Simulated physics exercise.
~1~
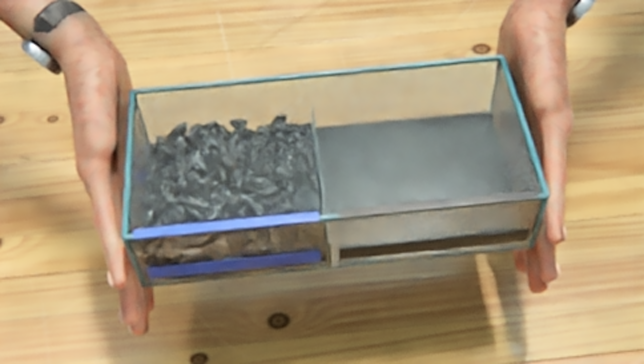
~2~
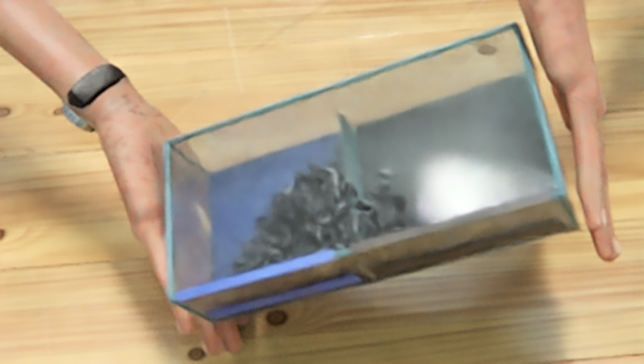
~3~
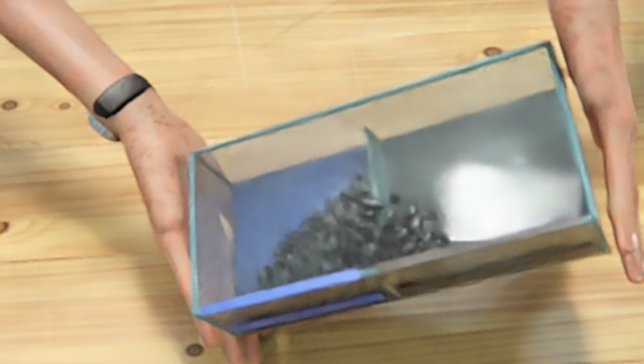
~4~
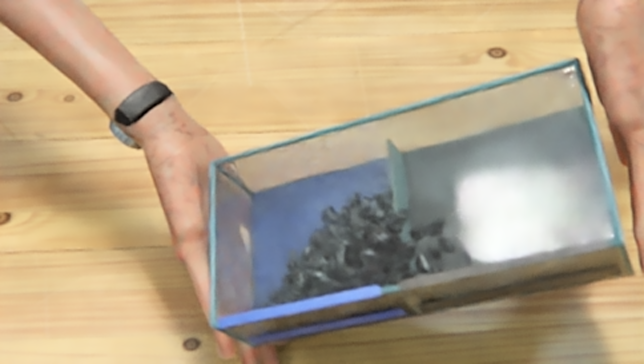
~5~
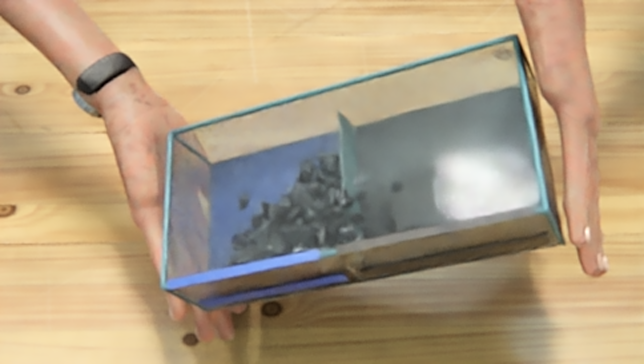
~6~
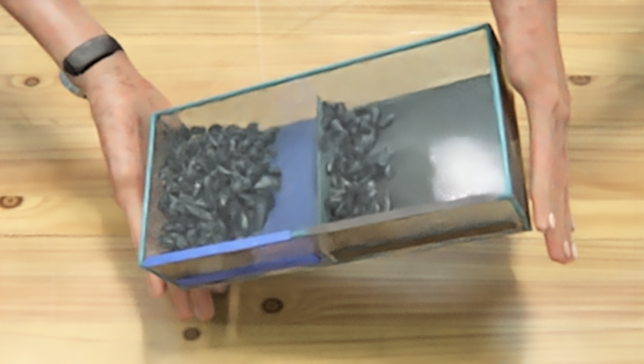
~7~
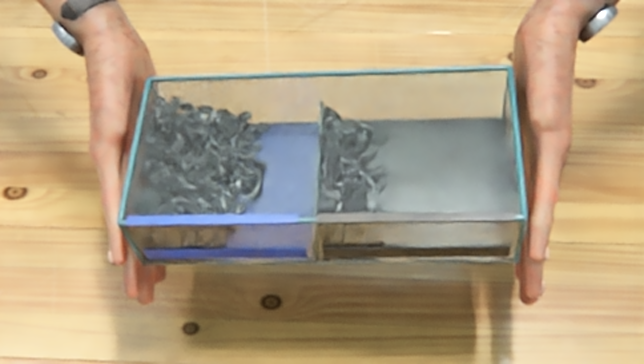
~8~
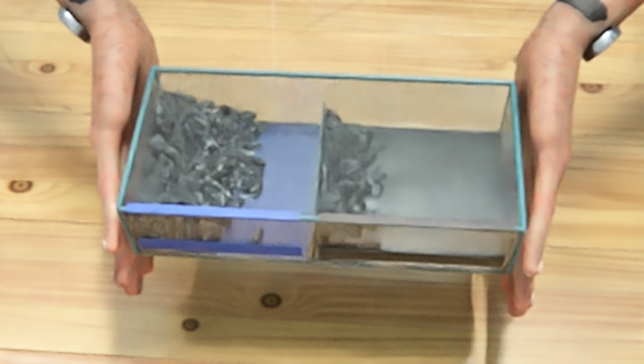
A clear, lidded box, held at both ends by two hands above a wooden table, starts level with a crowd of small black beans filling its blue left compartment, while the dark right compartment is empty. The hands tip it so the right end sits higher, and the beans bunch up around the low partition, some crossing into the dark side. Still slanted, the box is shaken right and downward, then back up to the left. The beans slide leftward, baring a blue strip beside the partition. Finally the hands level the box, leaving most beans in the blue compartment and a smaller cluster against the partition in the dark one.
